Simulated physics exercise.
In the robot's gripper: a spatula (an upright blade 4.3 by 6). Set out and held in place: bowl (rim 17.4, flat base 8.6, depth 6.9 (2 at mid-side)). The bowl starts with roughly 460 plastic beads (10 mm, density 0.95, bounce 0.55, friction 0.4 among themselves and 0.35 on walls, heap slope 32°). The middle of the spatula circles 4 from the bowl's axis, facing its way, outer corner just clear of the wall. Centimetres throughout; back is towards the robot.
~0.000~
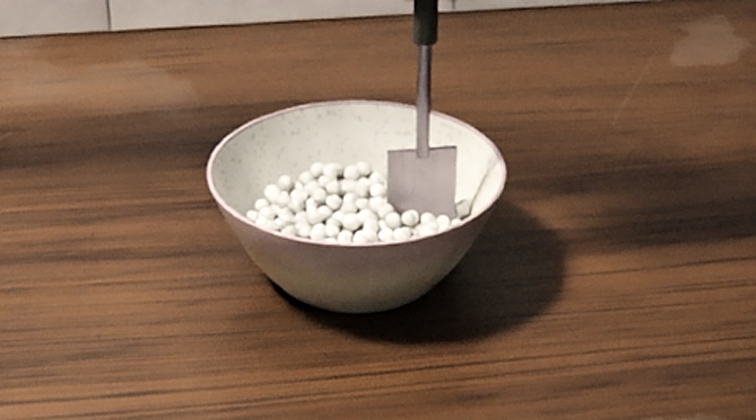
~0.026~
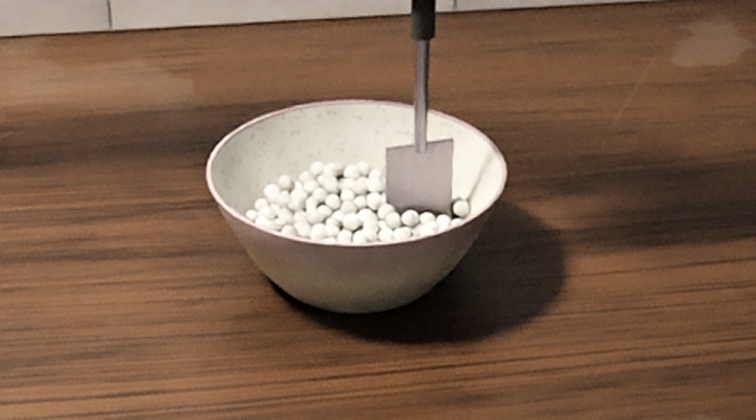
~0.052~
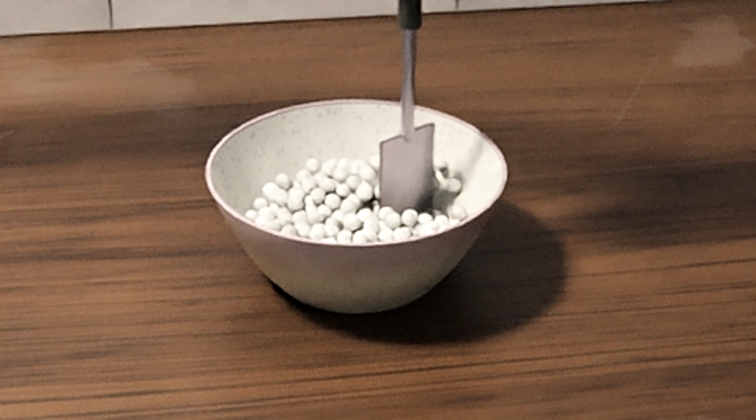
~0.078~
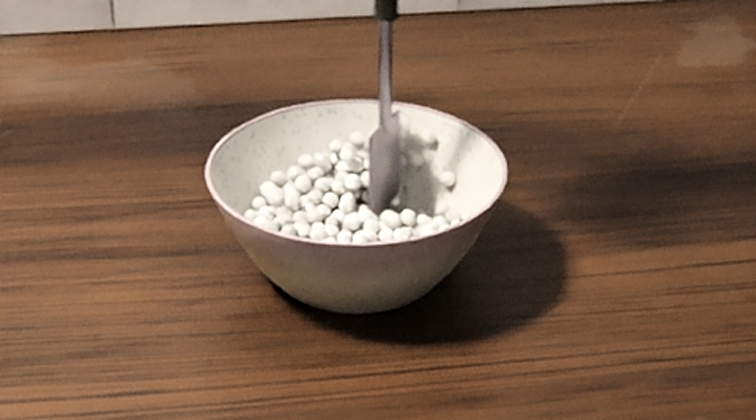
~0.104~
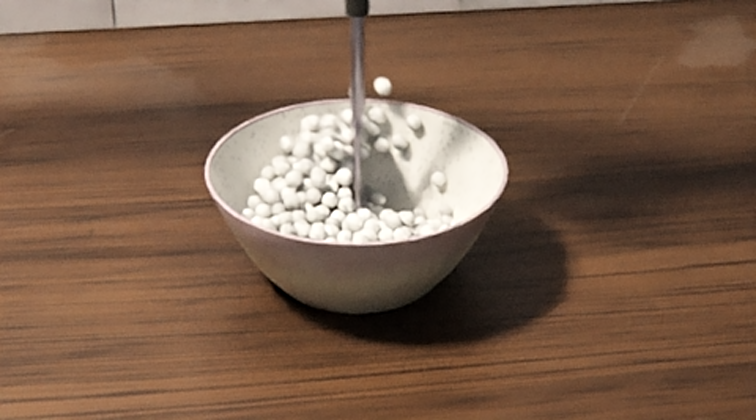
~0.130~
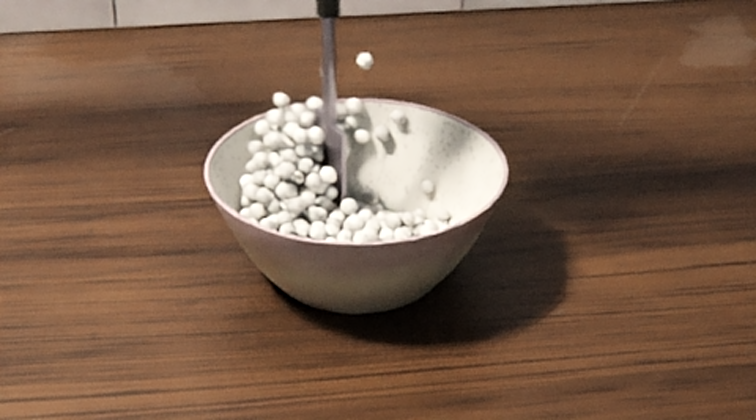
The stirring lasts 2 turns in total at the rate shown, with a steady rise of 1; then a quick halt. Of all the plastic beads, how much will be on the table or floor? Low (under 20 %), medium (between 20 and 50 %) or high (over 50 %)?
On the table or floor the share is medium, between 20 and 50 %.
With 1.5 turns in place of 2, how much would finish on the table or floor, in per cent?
Then about 25 per cent.
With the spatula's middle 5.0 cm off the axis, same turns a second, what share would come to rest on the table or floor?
It would be near 10 per cent.
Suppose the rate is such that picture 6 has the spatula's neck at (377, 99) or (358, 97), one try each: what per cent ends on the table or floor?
Some 10 and 15 per cent.
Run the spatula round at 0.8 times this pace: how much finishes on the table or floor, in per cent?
About 20 per cent.
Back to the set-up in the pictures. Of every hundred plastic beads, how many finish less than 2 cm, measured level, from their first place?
Some 5 per cent.
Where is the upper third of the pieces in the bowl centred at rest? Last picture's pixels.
Around (384, 214).
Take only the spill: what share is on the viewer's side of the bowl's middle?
Some 70 per cent.
After 0.37 s, 344° round, highest piece 11 above the table; 376 in the bowl, 45 on the table or floor, 41 in flight or on the tool.
After 0.62 s, 222° round, highest piece 10 above the table; 328 in the bowl, 115 on the table or floor, 19 in flight or on the tool.
After 0.94 s, 0° round, highest piece 7 above the table; 318 in the bowl, 144 on the table or floor.
After 1.64 s, 0° round, highest piece 6 above the table; 318 in the bowl, 144 on the table or floor.
In the end, 318 in the bowl, 144 on the table or floor. That is 31 % on the table or floor.
